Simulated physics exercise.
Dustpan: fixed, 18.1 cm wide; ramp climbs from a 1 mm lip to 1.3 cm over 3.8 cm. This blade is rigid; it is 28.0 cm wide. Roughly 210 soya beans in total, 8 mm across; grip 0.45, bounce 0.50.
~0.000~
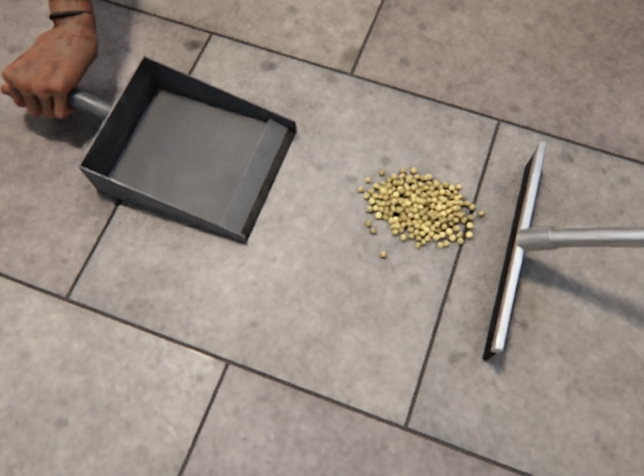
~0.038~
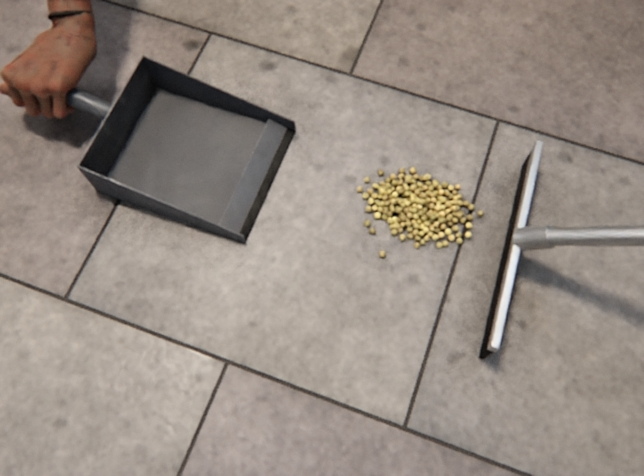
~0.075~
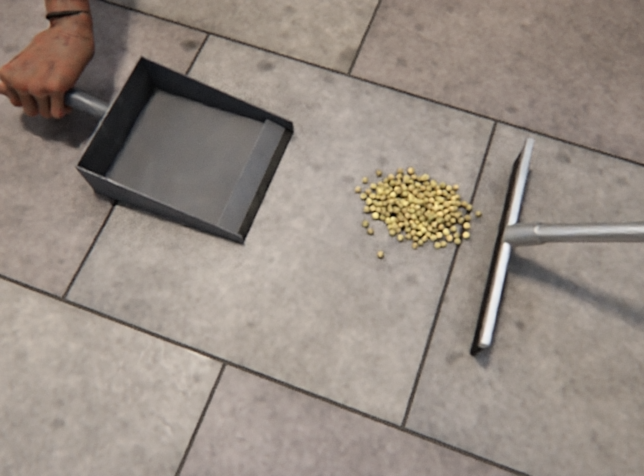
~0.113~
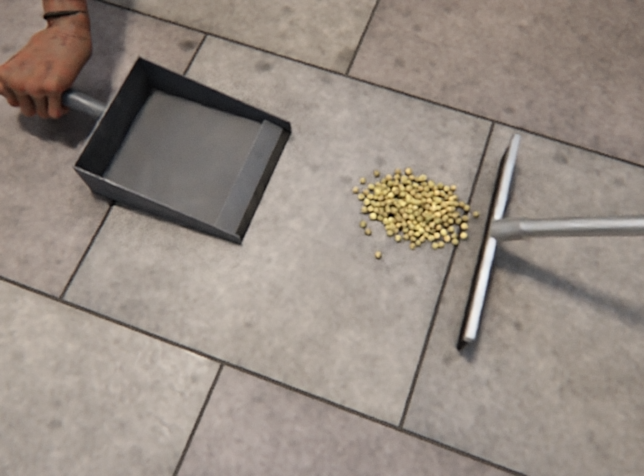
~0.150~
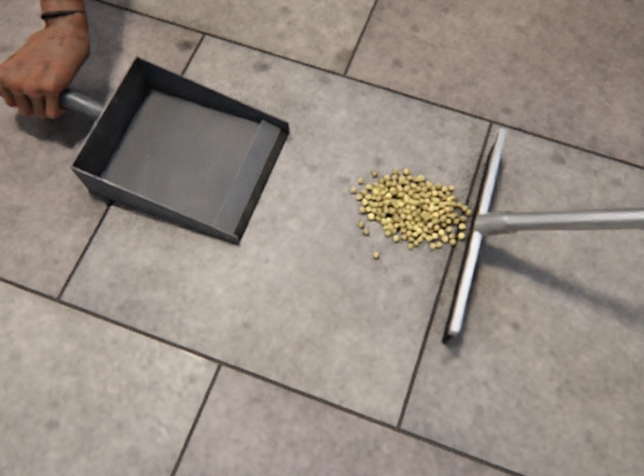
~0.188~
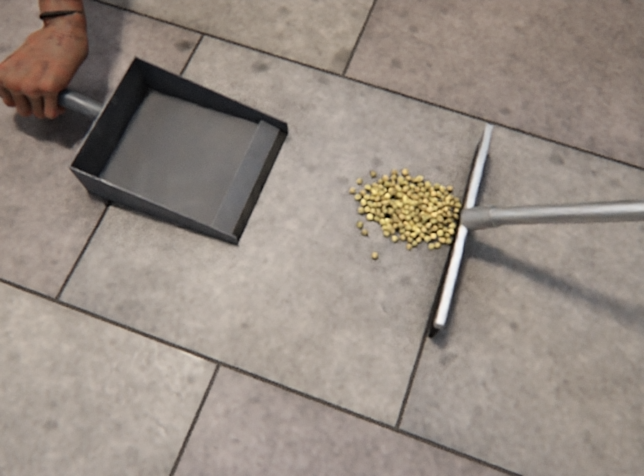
A hand with a dark wristband holds the handle of a dark grey dustpan at the upper left of a grey tiled floor, seen from above at a slant. A loose heap of small yellowish beans lies right of centre, with a pale-handled, straight-edged blade to its right. The blade slides left, meets the heap and nudges its nearest beans, while the pan stays almost still.
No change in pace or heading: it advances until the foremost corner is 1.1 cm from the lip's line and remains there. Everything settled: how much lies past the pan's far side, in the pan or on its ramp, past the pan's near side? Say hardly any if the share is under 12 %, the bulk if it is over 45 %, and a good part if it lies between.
Result: Past the pan's far side: Odds are it gets a so-so share, in the pan or on its ramp: Odds are it gets a so-so share, past the pan's near side: Odds are it gets a meagre share.
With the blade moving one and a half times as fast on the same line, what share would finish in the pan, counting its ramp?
Then roughly 40 per cent.
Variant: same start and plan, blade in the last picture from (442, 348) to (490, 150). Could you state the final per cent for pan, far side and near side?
The pan gets 45, the far side 15 and the near side 10.
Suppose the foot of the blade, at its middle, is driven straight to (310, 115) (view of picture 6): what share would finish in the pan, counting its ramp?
Some 20 per cent.
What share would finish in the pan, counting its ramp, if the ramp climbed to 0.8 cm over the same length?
With that ramp, near 40 per cent.
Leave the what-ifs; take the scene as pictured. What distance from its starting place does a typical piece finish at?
I'd put it near 22 cm.
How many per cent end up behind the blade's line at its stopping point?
Close to 0 percent.
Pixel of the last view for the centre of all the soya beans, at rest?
Roughly pixel (268, 160).
After 0.47 s, middle of the blade 14 cm from the lip; 0 % over the lip, far side 15 %, near side 0 %.
Then, at 0.65 s, middle of the blade 6 cm from the lip; 0 % over the lip, far side 25 %, near side 0 %.
After 0.96 s, middle of the blade 2 cm from the lip; 30 % over the lip, far side 25 %, near side 5 %.
At rest (1.5 s), far side 25 %, pan 30 %, near side 5 %, in front of the lip or behind the blade 40 %.
